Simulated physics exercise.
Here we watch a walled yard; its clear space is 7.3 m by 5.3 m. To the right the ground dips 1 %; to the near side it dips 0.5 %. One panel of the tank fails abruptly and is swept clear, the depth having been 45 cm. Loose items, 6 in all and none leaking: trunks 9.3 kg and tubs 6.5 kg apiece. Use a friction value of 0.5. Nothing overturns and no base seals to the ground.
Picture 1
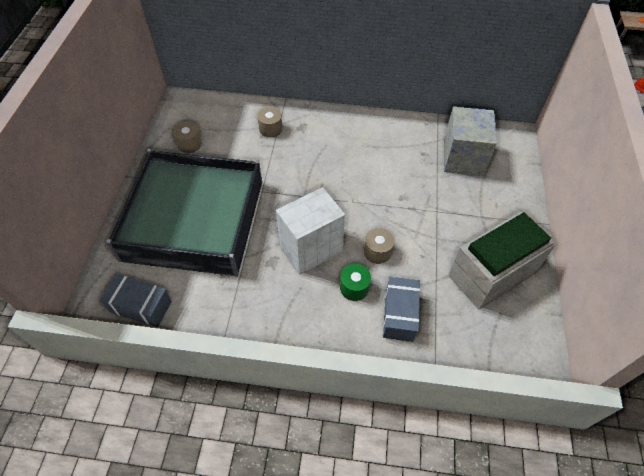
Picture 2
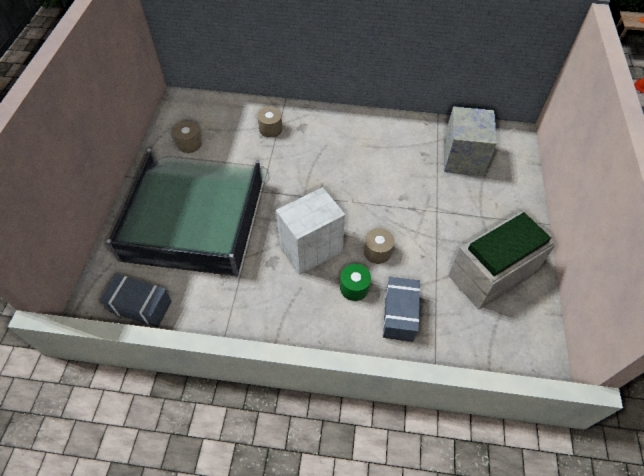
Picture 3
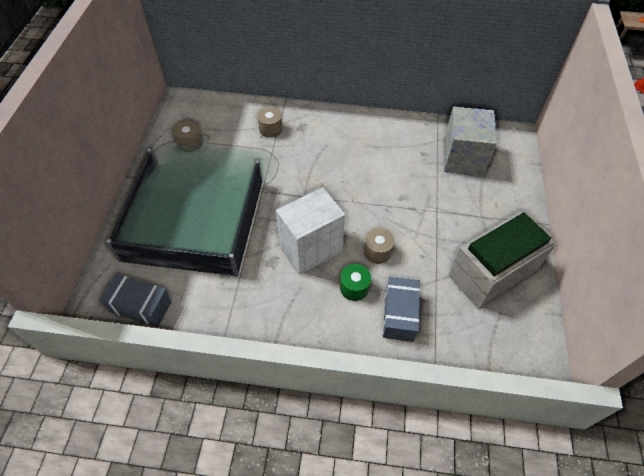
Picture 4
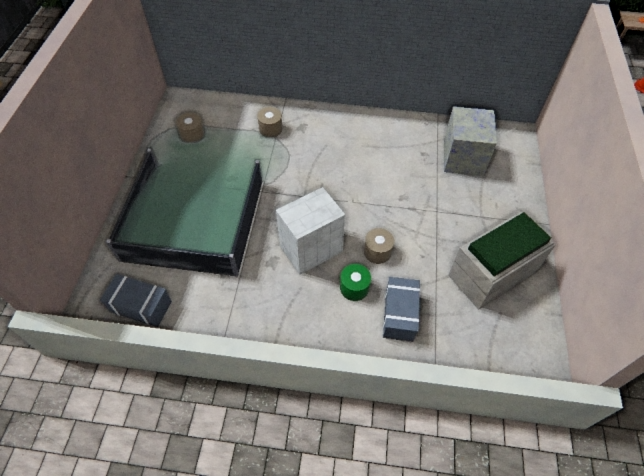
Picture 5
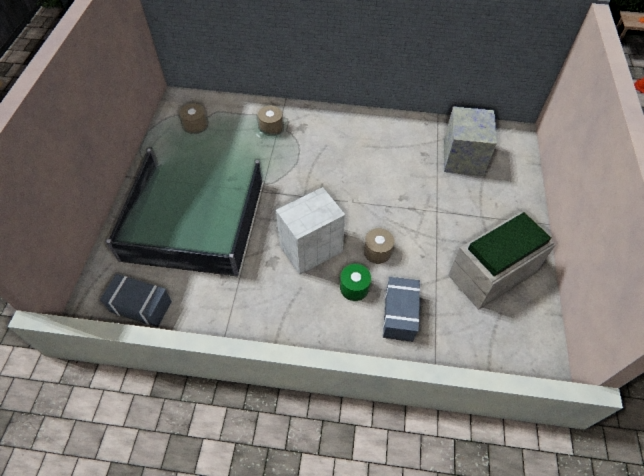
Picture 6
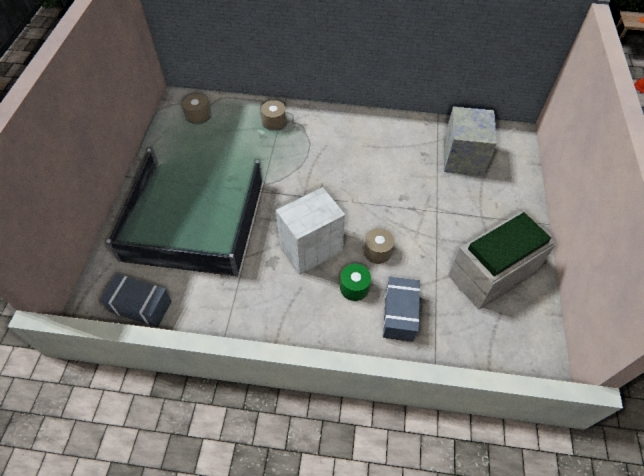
Green water fills a dark-framed tank at the left of a walled, pale-floored yard, seen from high above by a still camera. Two tan tubs sit behind it, a white block, another tan tub and a green one near the middle, blue-grey trunks in front, and a grass-topped planter at right. The tank's back panel vanishes, water fans out rearward and rightward, and first the left rear tub, then its neighbour, shifts slightly.
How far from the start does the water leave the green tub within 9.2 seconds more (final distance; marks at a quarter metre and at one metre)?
By the end, the green tub keeps its spot.
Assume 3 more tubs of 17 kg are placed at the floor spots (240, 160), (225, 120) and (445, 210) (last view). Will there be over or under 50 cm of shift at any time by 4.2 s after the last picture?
Answers, first to last: Exceeding, exceeding, not exceeding.
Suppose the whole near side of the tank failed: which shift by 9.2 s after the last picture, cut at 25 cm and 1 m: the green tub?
Note: Green tub displaced a long way.
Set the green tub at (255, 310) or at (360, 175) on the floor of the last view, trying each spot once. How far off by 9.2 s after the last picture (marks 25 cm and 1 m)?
Try one: It hardly moves. Try two: It is washed away.
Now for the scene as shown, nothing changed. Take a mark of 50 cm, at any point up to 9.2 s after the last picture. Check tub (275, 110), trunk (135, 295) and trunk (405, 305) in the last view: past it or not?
The first topped the threshold, the second never reached the threshold, and the third never reached the threshold.
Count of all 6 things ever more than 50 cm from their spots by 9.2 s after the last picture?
2.
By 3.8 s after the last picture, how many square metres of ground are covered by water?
Somewhere about 22 m2, give or take.
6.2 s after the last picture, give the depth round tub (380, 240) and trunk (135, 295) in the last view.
I'd estimate 3 cm for the first and 2 cm for the second.
Then, 1.2 s after the last picture the green tub is near (356, 277), 0.0 m from its start, aground; 2 afloat.
Then, 3.8 s after the last picture the green tub is near (356, 277), 0.0 m from its start, aground; 1 afloat.
Then, 6.2 s after the last picture the green tub is near (356, 277), 0.0 m from its start, aground; 0 afloat.
Then, 9.2 s after the last picture the green tub is near (356, 277), 0.0 m from its start, aground; 2 afloat.
